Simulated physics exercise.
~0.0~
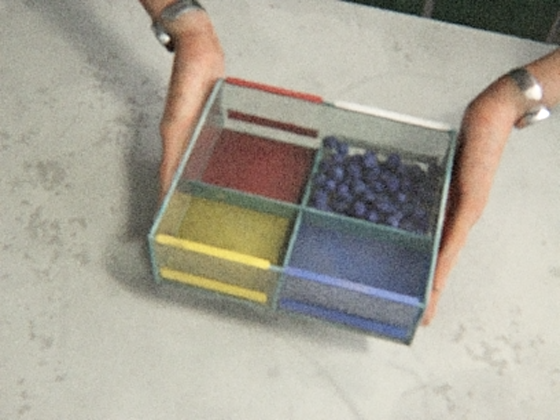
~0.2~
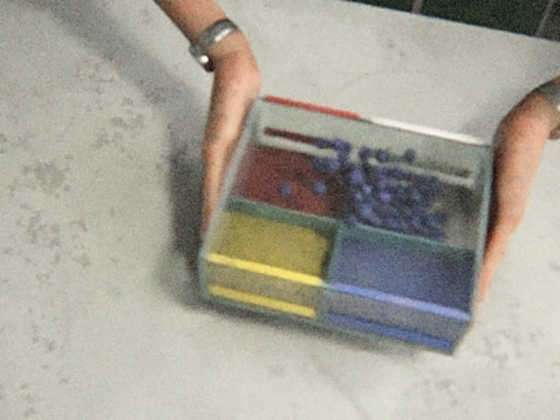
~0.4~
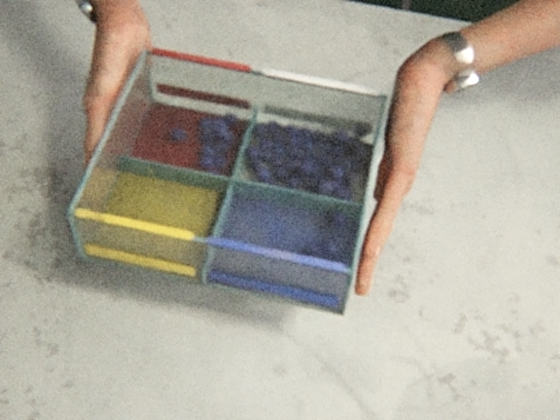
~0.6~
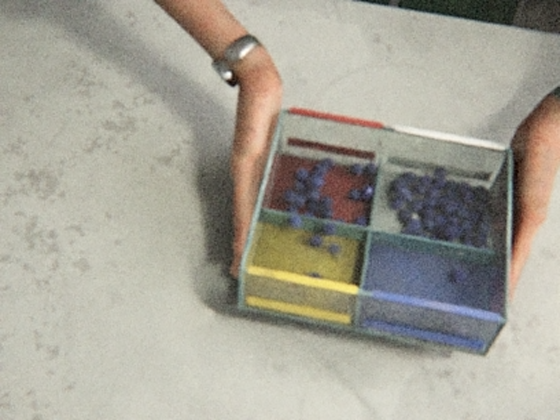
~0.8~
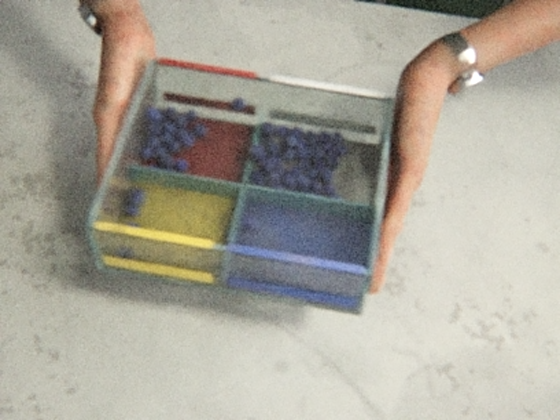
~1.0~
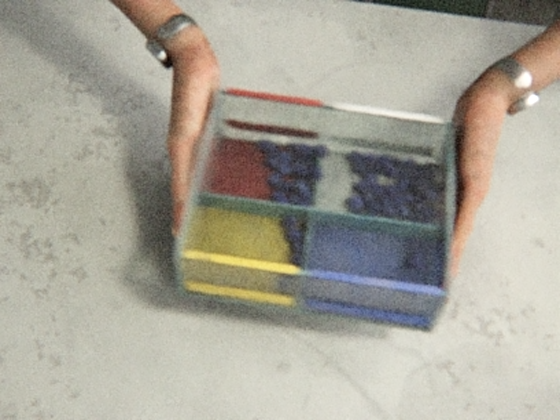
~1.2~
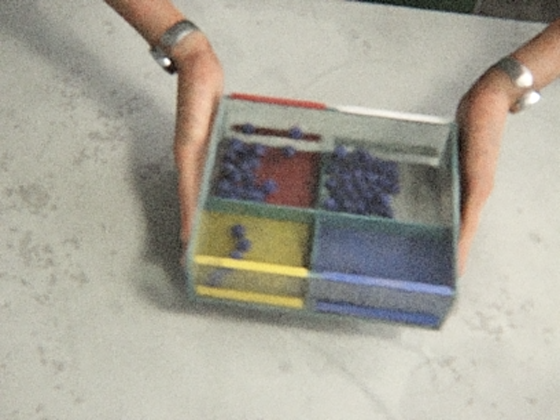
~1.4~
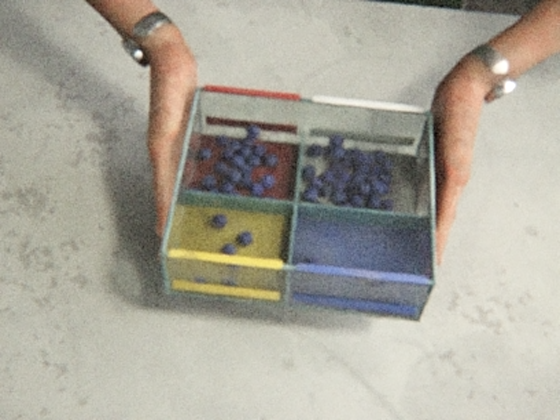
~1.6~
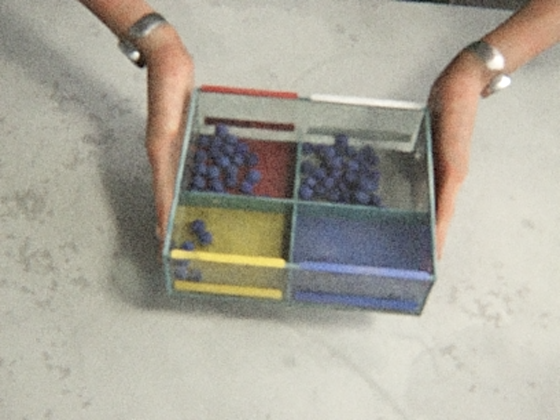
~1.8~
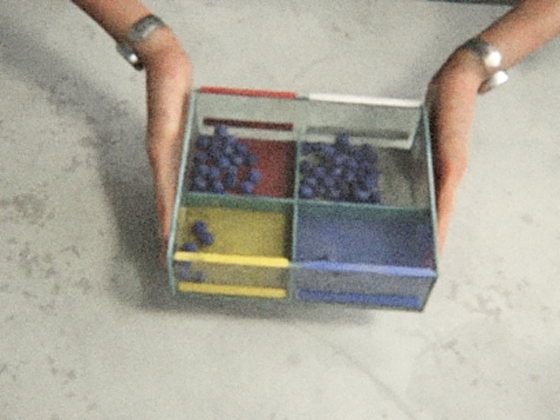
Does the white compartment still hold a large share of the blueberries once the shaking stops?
Yes, the white compartment keeps the biggest heap of berries. Red also ends with a large share, while yellow gets only a few and blue hardly any.
A clear, lidded box split into four compartments is held between two hands with silver bracelets above a pale grey table, seen from above and in front. Red is at the back left, white at the back right, yellow at the front left and blue at the front right, with dark blueberries all heaped in the white part. The hands shake the box from side to side, and berries spill over the partition into red. As the swings continue, a few reach yellow. The shaking dies away and the box is held still, with most berries in white and red, a few in yellow and hardly any in blue.
